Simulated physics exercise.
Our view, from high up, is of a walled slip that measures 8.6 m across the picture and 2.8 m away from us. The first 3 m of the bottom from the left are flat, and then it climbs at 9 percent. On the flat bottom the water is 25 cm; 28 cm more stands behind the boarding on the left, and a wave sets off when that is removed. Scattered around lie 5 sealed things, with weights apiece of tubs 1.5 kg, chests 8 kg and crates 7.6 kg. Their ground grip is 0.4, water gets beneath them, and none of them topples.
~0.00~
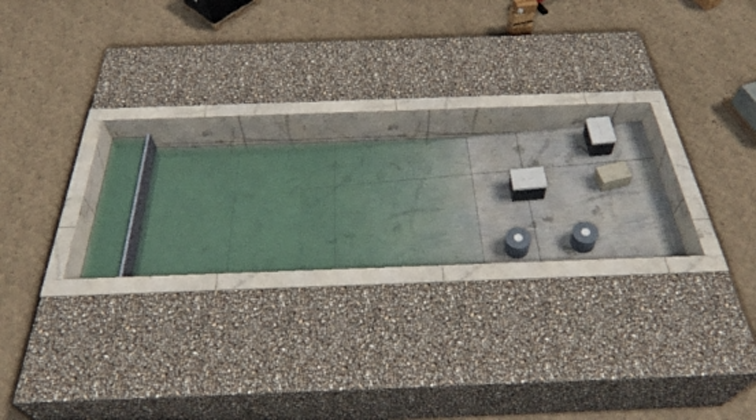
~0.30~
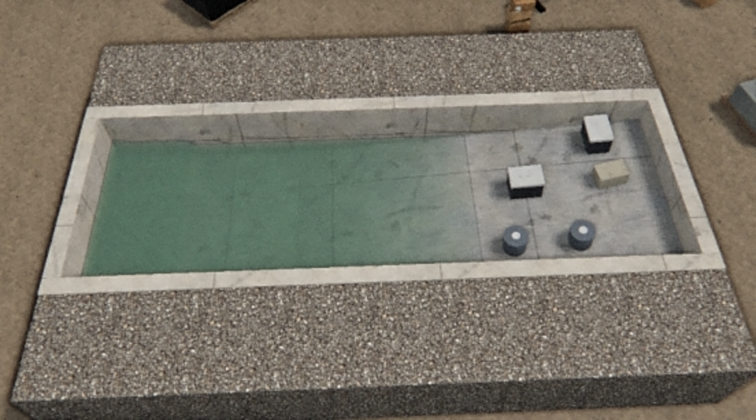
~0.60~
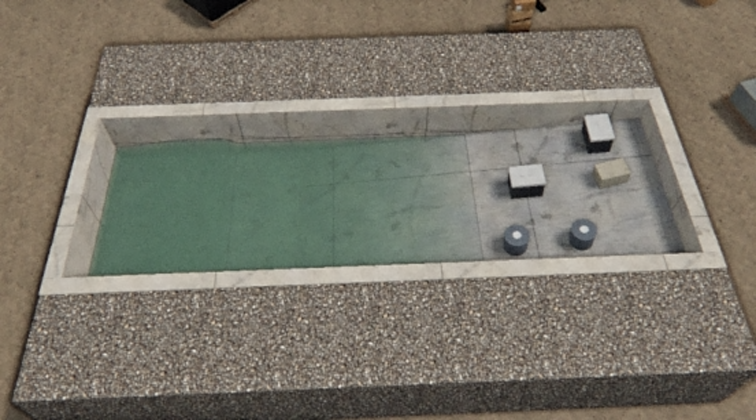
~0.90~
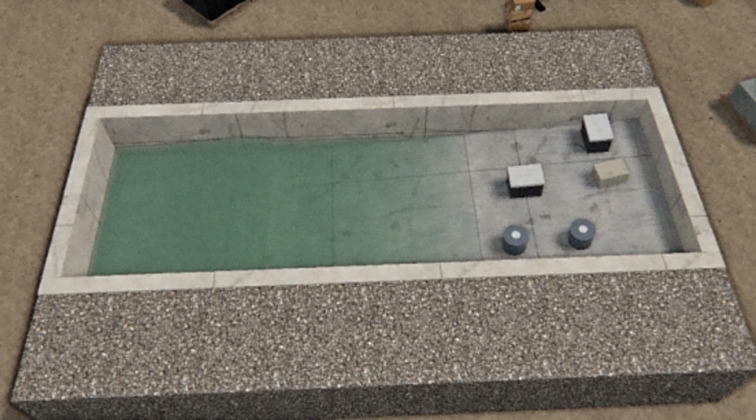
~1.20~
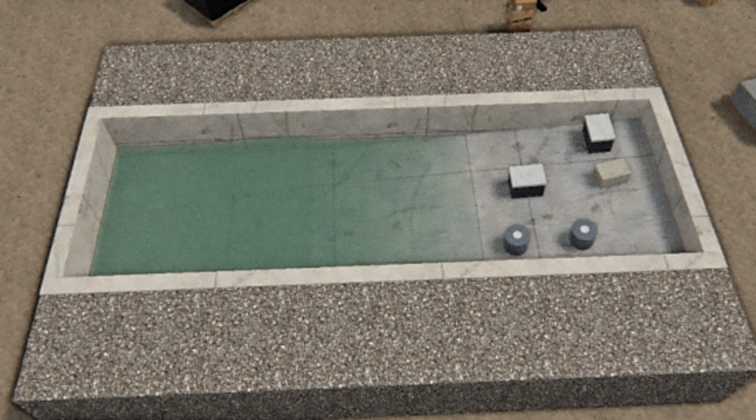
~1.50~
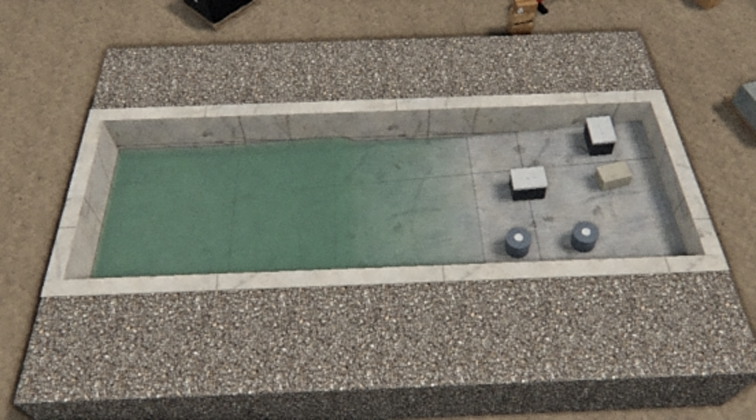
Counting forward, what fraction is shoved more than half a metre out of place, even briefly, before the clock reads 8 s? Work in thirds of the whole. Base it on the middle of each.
I would say one to two thirds.
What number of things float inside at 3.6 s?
The count is 1.
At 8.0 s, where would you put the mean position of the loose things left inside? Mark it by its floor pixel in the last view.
(507, 206).
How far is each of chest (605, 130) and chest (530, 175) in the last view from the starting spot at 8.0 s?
In turn: 0 cm, 20 cm.
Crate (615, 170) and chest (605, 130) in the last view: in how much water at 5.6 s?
Close to 1 and 1 centimetres.
After 2.1 s 0 of 5 are over 50 cm from their spots; 0 afloat.
After 3.6 s 1 of 5 are over 50 cm from their spots; 1 afloat.
After 5.6 s 0 of 5 are over 50 cm from their spots; 2 afloat.
After 8.0 s 2 of 5 are over 50 cm from their spots, and 2 have been at some point; 2 afloat.
